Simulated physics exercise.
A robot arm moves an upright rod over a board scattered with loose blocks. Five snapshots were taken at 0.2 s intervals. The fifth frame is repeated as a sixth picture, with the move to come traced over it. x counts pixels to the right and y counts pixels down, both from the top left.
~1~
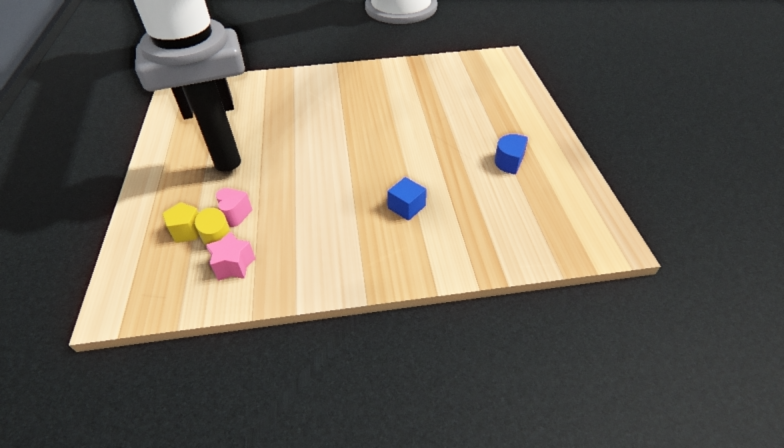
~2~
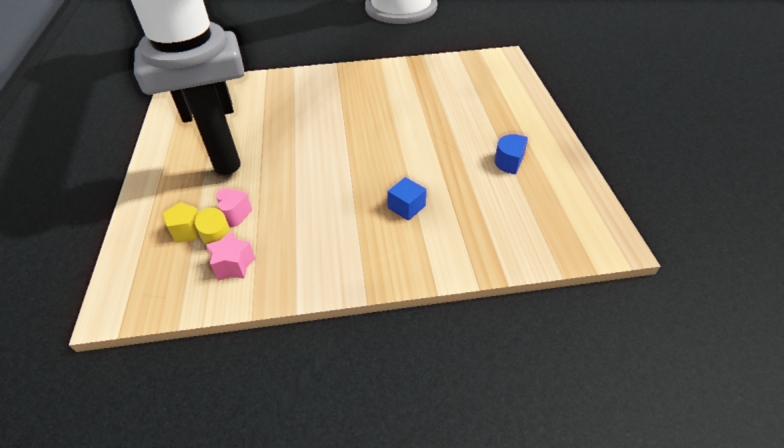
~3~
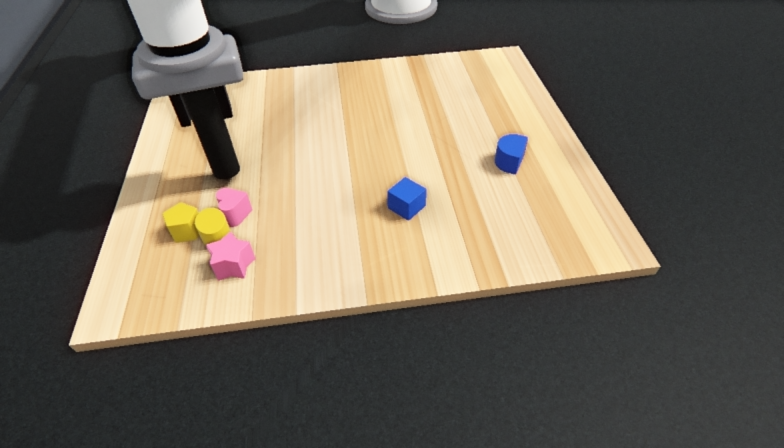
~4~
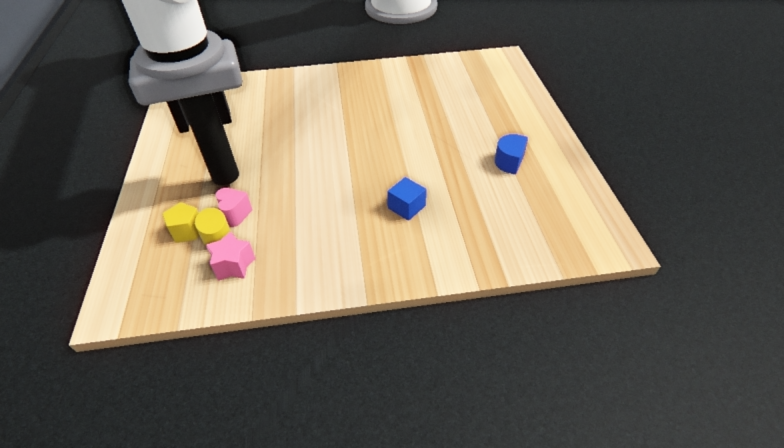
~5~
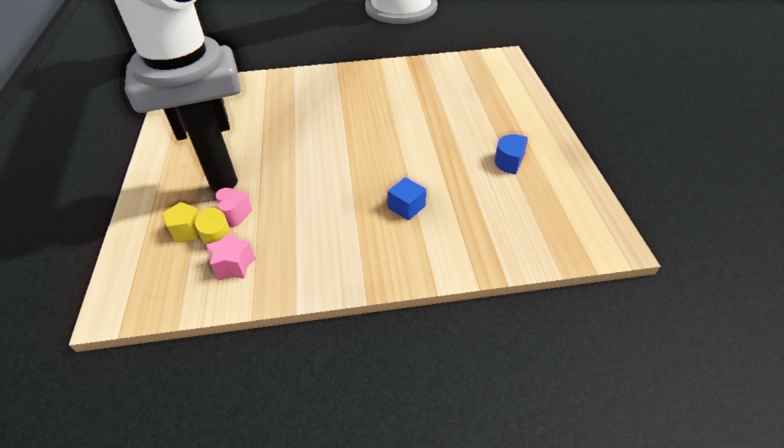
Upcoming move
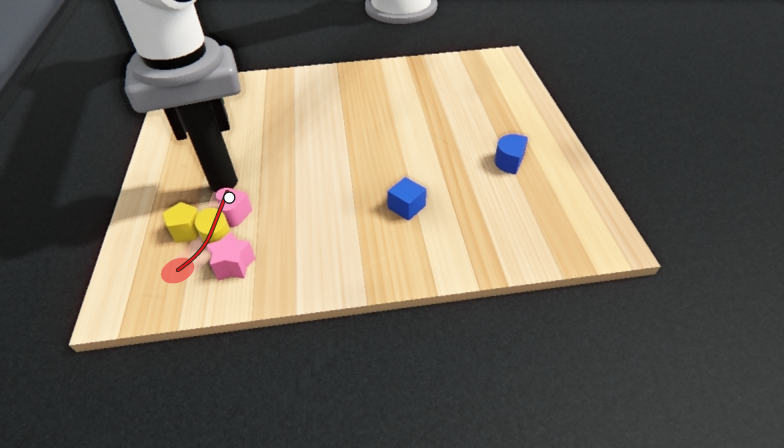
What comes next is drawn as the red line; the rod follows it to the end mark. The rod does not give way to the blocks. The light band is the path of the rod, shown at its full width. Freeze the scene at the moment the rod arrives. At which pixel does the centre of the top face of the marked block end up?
I'd expect the centre of its top face to be at (233, 215).
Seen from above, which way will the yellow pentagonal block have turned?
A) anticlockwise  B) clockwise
B: Clockwise.
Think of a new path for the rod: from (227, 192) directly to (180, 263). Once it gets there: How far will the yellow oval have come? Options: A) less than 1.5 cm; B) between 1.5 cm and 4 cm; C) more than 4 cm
My pick is C.
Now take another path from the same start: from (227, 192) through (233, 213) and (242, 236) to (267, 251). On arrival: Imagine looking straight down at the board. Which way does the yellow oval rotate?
Seen from above, its turn is clockwise.
Path on the board, from (227, 192) via (217, 217) and (205, 244), ending at (178, 270); the dot is on the pink heart-shaped block.
What follows on the original path. One third of the way, rod (214, 208); yellow oval (206, 229), turned 20° clockwise; pink heart-shaped block (233, 210), turned 55° anticlockwise.
Two thirds of the way, rod (201, 236); yellow pentagonal block (167, 226), turned 75° clockwise; yellow oval (197, 254), turned 20° clockwise; pink star-shaped block (227, 256), turned 45° anticlockwise; pink heart-shaped block (233, 215), turned 95° anticlockwise.
At the end, rod (173, 262); yellow pentagonal block (164, 228), turned 95° clockwise; yellow oval (186, 275), turned 30° anticlockwise; pink star-shaped block (227, 258), turned 60° anticlockwise; pink heart-shaped block (233, 215), turned 95° anticlockwise.
